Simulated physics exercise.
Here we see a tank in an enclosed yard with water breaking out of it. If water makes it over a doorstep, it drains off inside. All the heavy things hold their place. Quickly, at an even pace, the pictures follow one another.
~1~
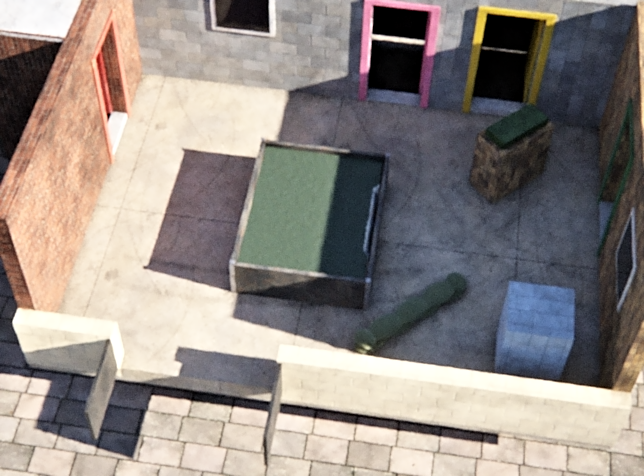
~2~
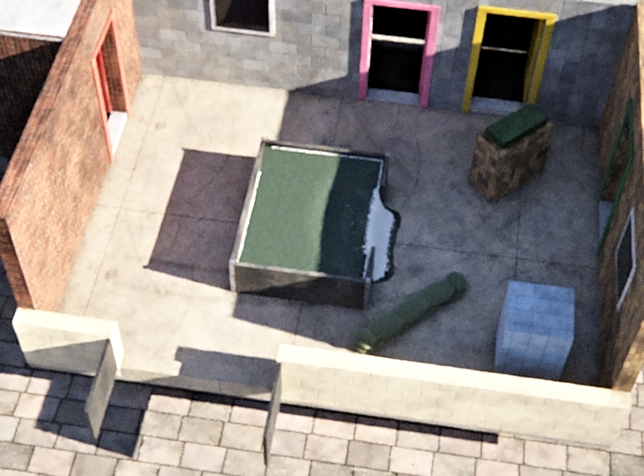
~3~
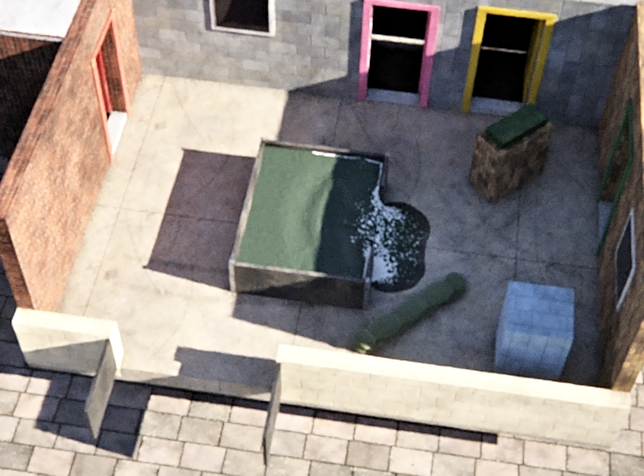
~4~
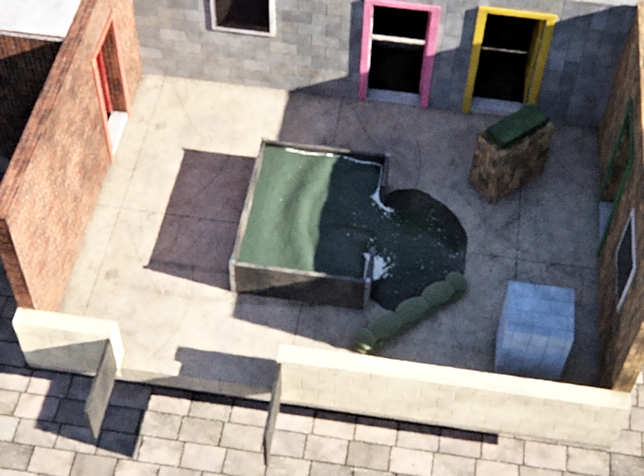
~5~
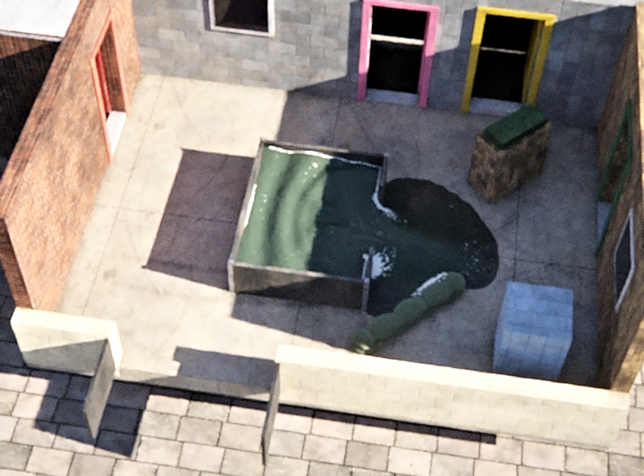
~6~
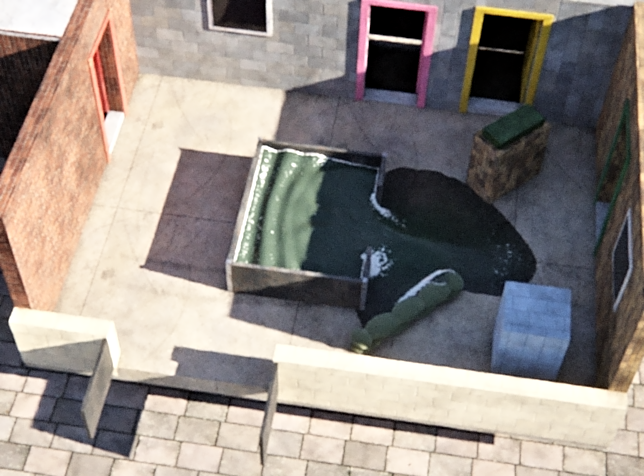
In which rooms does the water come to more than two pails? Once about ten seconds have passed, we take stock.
The green door exceeds the allowance there; the pink door keeps inside the allowance there; the yellow door keeps inside the allowance there; the red door keeps inside the allowance there.
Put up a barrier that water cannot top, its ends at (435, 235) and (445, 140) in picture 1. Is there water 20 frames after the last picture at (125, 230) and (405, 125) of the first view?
Result, in order: Bone-dry / swamped.
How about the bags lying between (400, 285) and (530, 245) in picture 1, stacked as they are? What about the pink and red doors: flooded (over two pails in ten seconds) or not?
Door by door: The pink one goes past the limit, then the red one remains within bounds.
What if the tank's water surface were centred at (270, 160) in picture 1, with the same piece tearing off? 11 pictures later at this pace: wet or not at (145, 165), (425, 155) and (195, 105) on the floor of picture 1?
Taking the three spots in turn, I'd say spared, then drenched, then spared.
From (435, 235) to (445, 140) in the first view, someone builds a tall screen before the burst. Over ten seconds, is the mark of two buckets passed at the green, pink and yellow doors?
Note - green door: Crosses the line; pink door: Crosses the line; yellow door: Does not reach it.
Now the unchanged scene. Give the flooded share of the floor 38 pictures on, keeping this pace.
I reckon around 65 %.
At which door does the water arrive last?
Result: The red one.
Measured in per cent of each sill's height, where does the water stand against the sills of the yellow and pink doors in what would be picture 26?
Some 80 percent, then some 70 percent.
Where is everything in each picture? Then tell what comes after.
The first frame shows still water in the water tank at (313, 211).
In the second frame, water pours out at (374, 236) and has run to (377, 278).
In the third frame, water pours out at (374, 237) and has run to (405, 285).
In the fourth frame, the front is at (456, 275), out from the gap at (374, 237).
In the fifth frame, the front is at (493, 267), out from the gap at (373, 236).
In the sixth frame, water pours out at (371, 236) and has run to (528, 272).
A moment on, water covers 20 % of the floor; the green door under two buckets in, the pink door not reached, the yellow door not reached, the red door not reached.
Next, water covers 30 % of the floor; the green door over two buckets in, the pink door not reached, the yellow door wet at the sill, nothing in, the red door not reached.
Then, water covers 45 % of the floor; the green door far over two buckets in, the pink door wet at the sill, nothing in, the yellow door wet at the sill, nothing in, the red door not reached.
Later, water covers 65 % of the floor; the green door far over two buckets in, the pink door under two buckets in, the yellow door wet at the sill, nothing in, the red door not reached.
In the end, water covers 90 % of the floor; the green door far over two buckets in, the pink door under two buckets in, the yellow door wet at the sill, nothing in, the red door wet at the sill, nothing in.
